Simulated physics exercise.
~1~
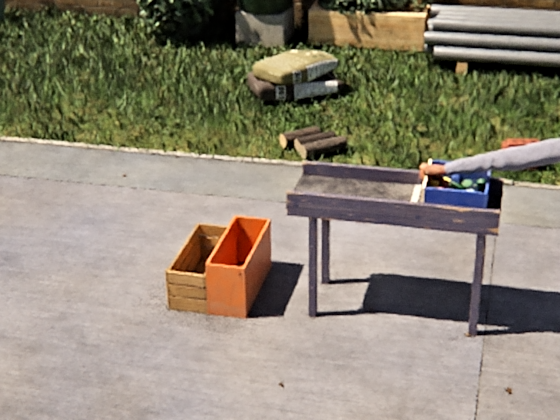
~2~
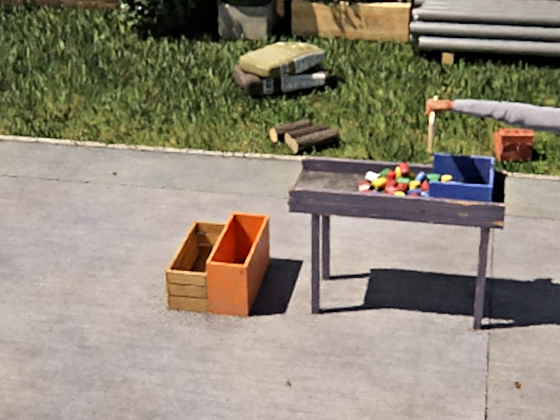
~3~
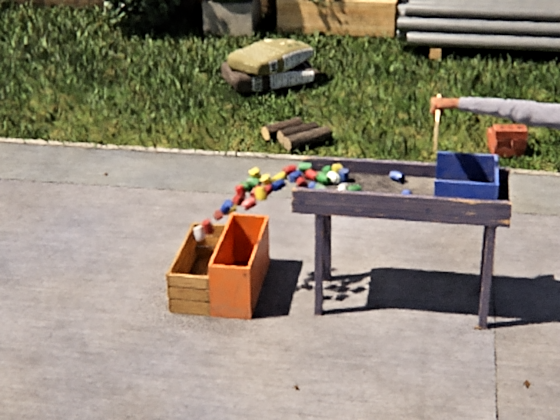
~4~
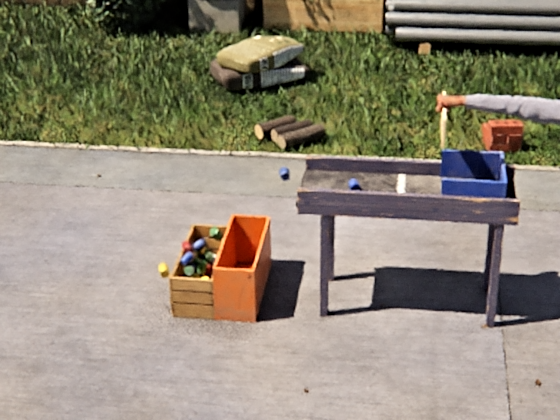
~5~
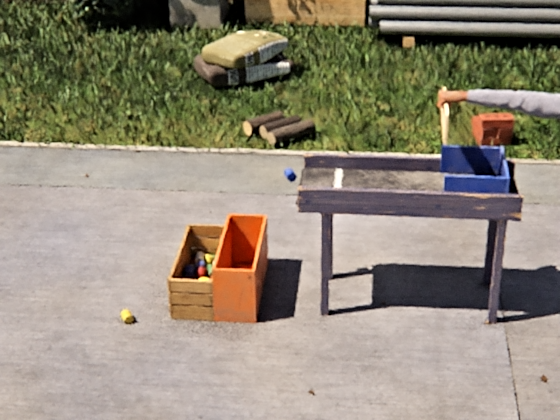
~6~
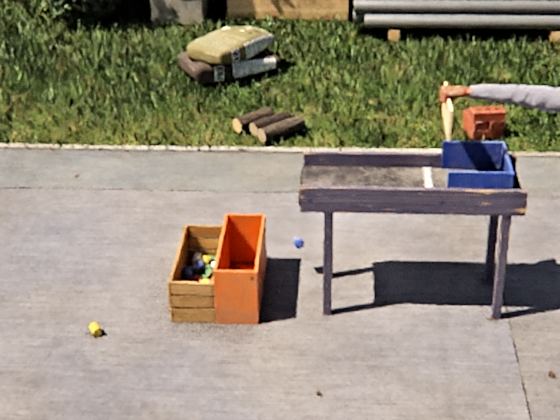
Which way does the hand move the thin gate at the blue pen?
The gate moves up, lifted by the hand, which then holds it upright above the pen.
